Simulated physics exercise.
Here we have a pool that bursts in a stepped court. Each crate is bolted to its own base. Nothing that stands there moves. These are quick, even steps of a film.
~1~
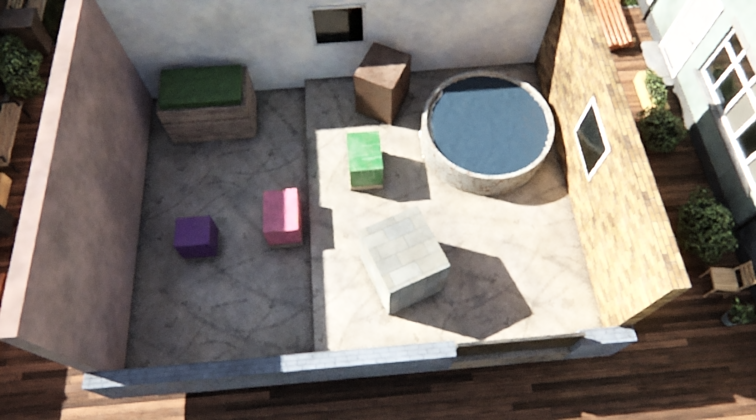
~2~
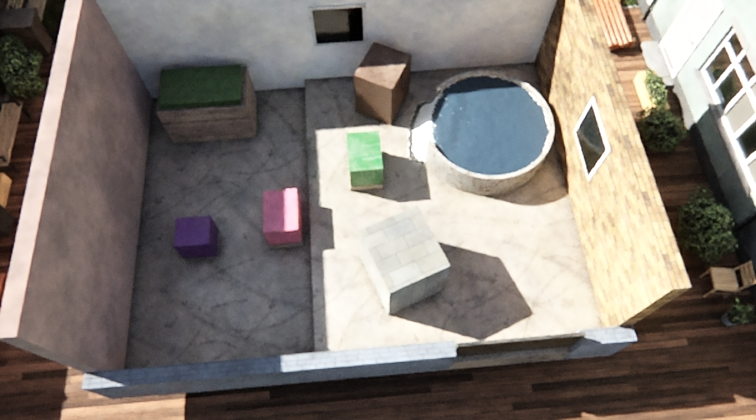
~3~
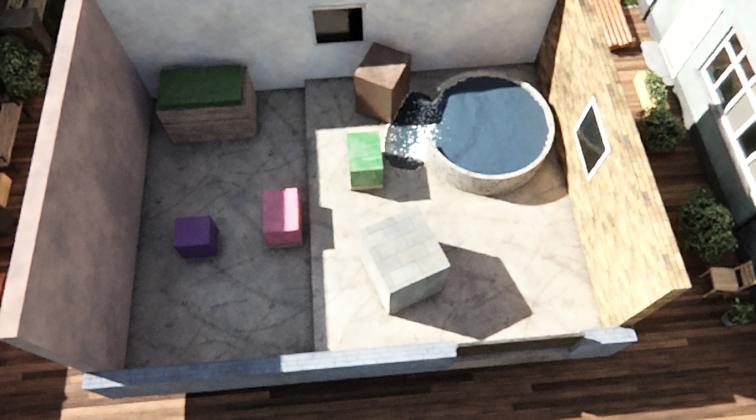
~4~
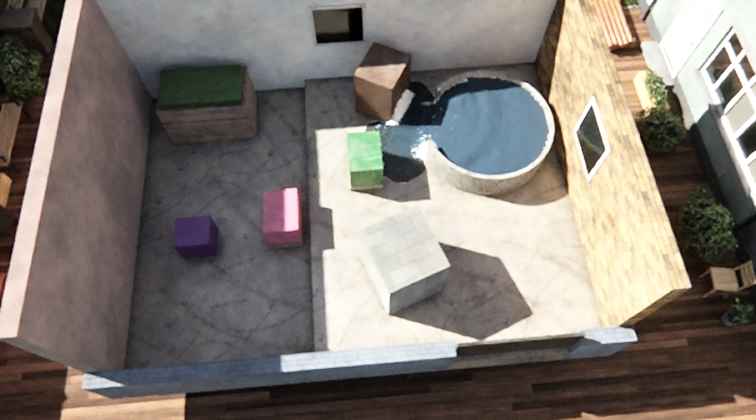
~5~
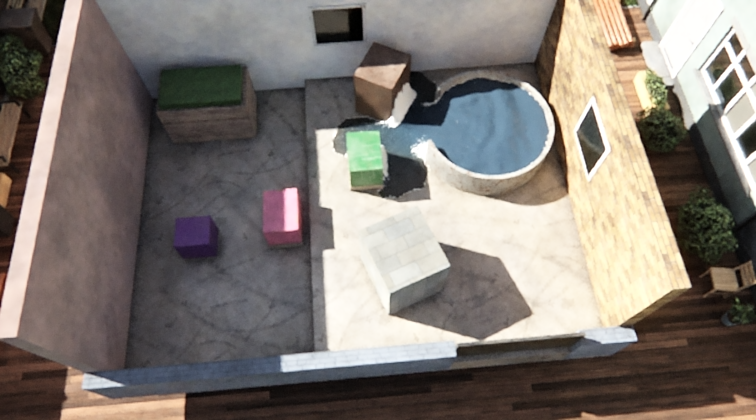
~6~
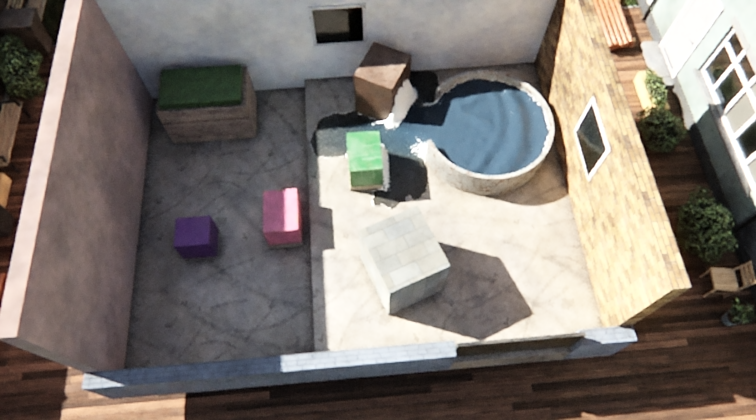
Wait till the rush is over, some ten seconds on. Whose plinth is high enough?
One by one: The purple crate is soaked; the pink crate keeps dry; the green crate is soaked.
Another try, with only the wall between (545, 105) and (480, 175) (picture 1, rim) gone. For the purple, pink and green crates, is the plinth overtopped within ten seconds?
In short: Purple crate is topped; pink crate stays dry; green crate keeps dry.
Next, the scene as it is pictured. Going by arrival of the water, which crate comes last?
Last comes the one in purple.
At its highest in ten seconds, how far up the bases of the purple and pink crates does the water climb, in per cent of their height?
In turn 300 and 60 per cent.
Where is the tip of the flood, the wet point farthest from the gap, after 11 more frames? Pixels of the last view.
Near (149, 142).
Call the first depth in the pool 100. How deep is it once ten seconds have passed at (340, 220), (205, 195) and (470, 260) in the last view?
In turn 2, 10 and 8 in a hundred.
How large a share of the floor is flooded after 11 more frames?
I make it 40 per cent.
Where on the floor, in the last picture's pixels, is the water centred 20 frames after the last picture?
I would point to (404, 148).
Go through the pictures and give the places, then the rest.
In the first picture, the round tank at (487, 124) is whole and still.
In the second picture, water pours out at (425, 126) and has run to a hidden place.
In the third picture, water pours out at (425, 128) and has run to (408, 97).
In the fourth picture, the front is at a hidden place, out from the gap at (425, 128).
In the fifth picture, the front is at (338, 147), out from the gap at (425, 128).
In the sixth picture, water pours out at (425, 128) and has run to (315, 140).
A moment on, water covers 20 % of the floor; the purple crate not reached, the pink crate not reached, the green crate water round its plinth.
Next, water covers 40 % of the floor; the purple crate not reached, the pink crate water round its plinth, the green crate water round its plinth.
Then, water covers 60 % of the floor; the purple crate water round its plinth, the pink crate water round its plinth, the green crate water round its plinth.
Later, water covers 80 % of the floor; the purple crate water round its plinth, the pink crate water round its plinth, the green crate water round its plinth.
In the end, water covers 90 % of the floor; the purple crate was topped, the pink crate stayed above the water, the green crate was topped.
